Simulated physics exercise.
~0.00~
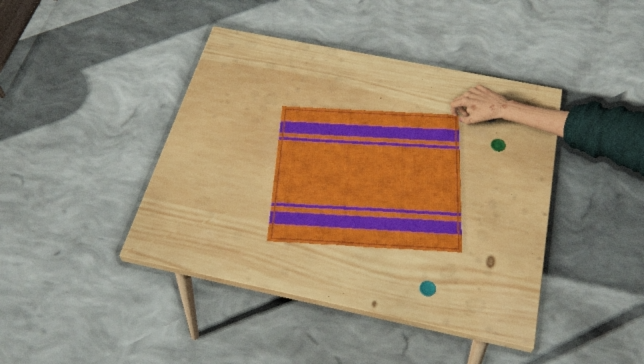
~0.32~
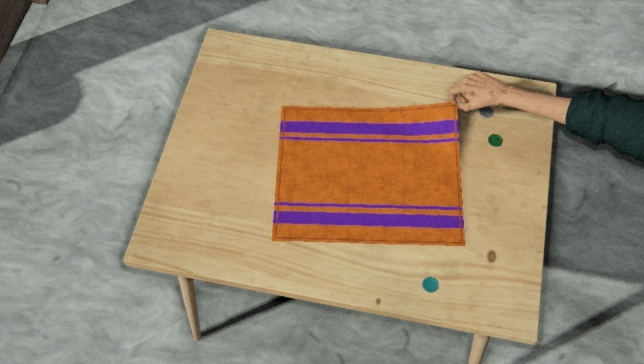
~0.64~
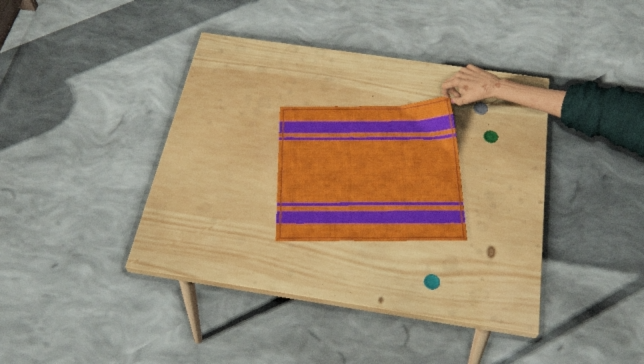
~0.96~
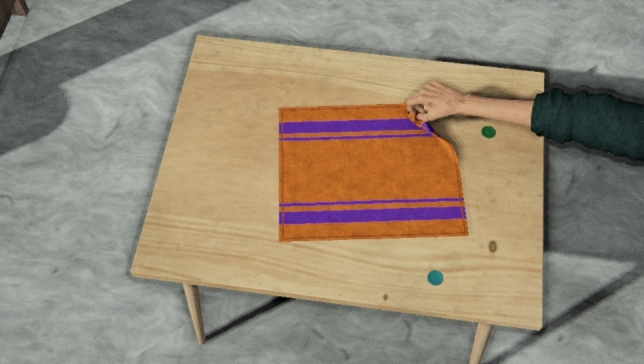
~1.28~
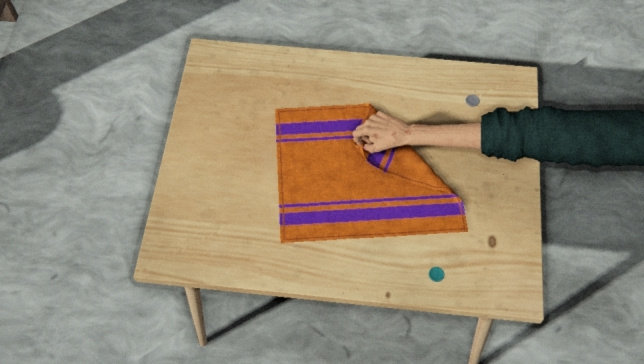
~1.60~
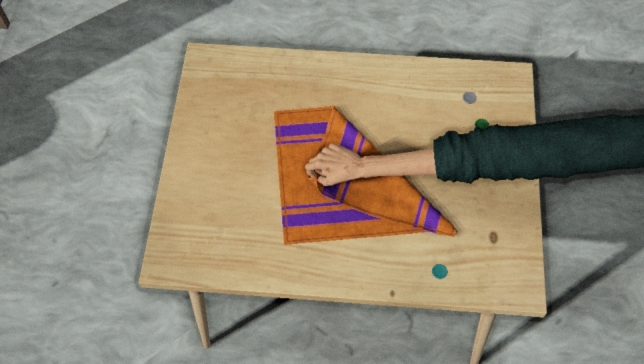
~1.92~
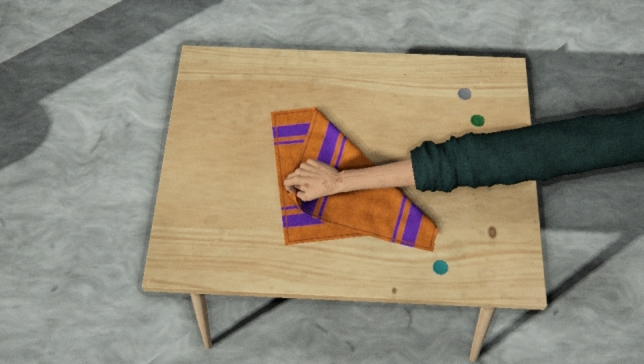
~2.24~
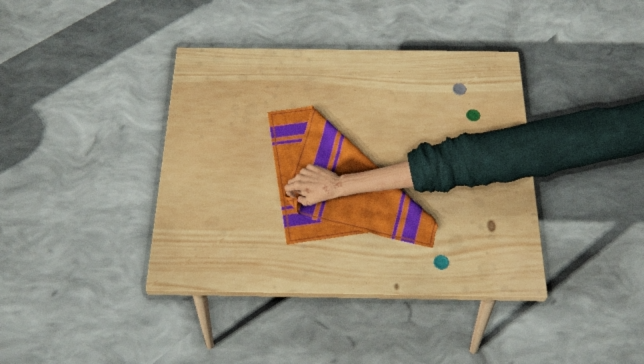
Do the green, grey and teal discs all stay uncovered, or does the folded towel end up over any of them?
All three stay uncovered. The green and grey discs still show at the upper right and the teal one at the lower right, clear of the folded towel.
